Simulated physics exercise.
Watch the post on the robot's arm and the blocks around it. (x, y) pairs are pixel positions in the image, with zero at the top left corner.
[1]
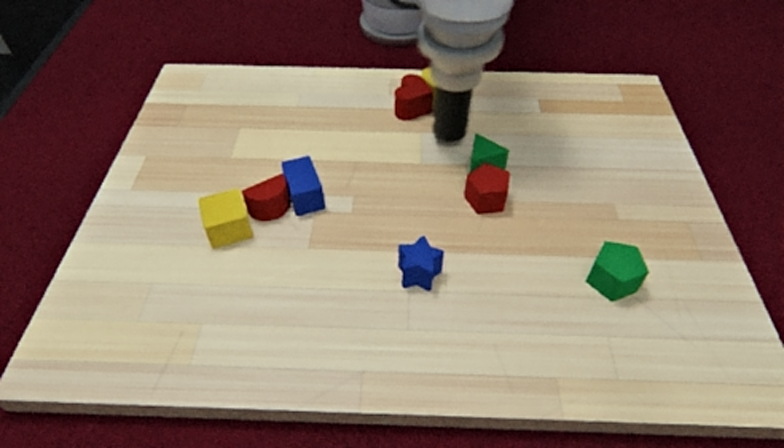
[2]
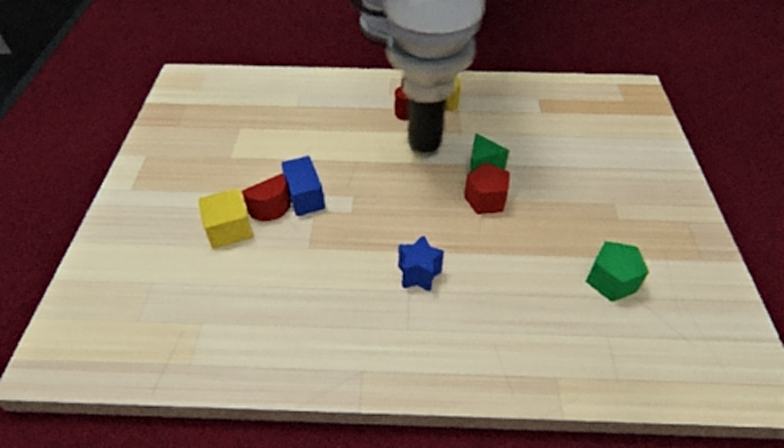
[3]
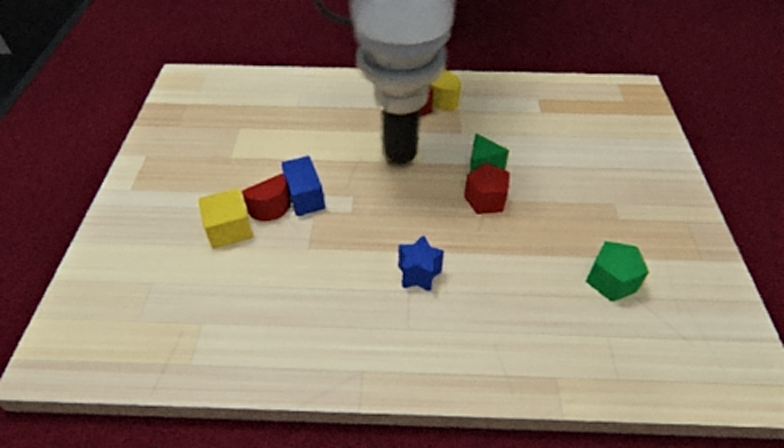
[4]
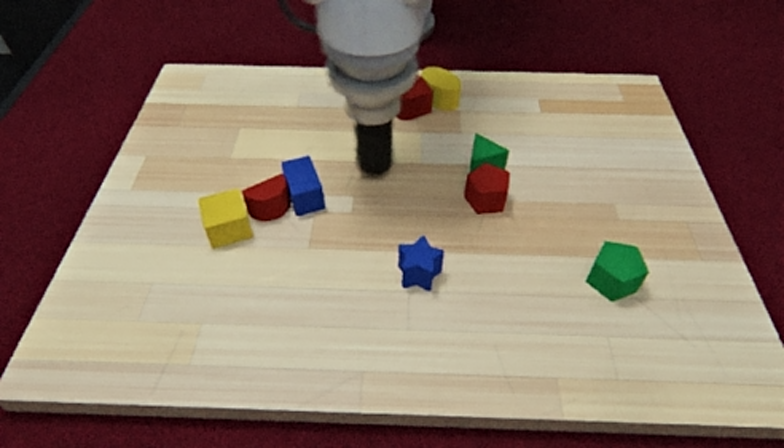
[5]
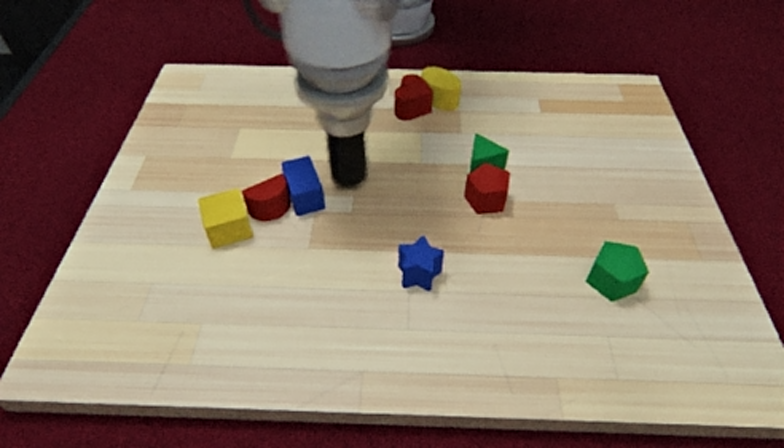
A robot arm with a dark post at its tip glides leftward and slightly nearer above a pale wooden board on dark red cloth, seen from a fixed, raised view. Yellow, red and blue blocks cluster at left, red and yellow ones sit at the back, green and red right of centre, a blue star in front, and a green block at right. The post nears the blue oblong while every block stays still.
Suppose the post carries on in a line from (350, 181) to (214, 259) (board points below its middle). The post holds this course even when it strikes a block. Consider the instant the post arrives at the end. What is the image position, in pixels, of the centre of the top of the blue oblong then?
Somewhere near (233, 191).
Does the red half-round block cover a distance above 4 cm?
Short answer: Yes.
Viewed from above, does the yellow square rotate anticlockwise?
In short: Yes.
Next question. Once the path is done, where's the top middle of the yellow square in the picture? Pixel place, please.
It is going to be at (172, 222).
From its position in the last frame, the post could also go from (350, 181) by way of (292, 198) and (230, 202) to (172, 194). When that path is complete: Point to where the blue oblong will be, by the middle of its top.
I'd place it at (129, 191), taking the centre of its top.
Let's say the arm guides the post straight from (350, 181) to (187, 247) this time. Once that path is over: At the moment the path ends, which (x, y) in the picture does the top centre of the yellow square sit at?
Final place: (127, 239).
On the path given first. One third of the way, post (305, 198); yellow square (199, 215), turned 50° anticlockwise; red half-round block (229, 190); blue oblong (267, 185), turned 35° clockwise.
Two thirds of the way, post (259, 224); yellow square (185, 219), turned 70° anticlockwise; red half-round block (200, 186), turned 15° clockwise; blue oblong (235, 191), turned 60° clockwise.
At the end, post (211, 251); yellow square (172, 222), turned 45° anticlockwise; red half-round block (198, 184), turned 15° clockwise; blue oblong (233, 191), turned 70° clockwise.
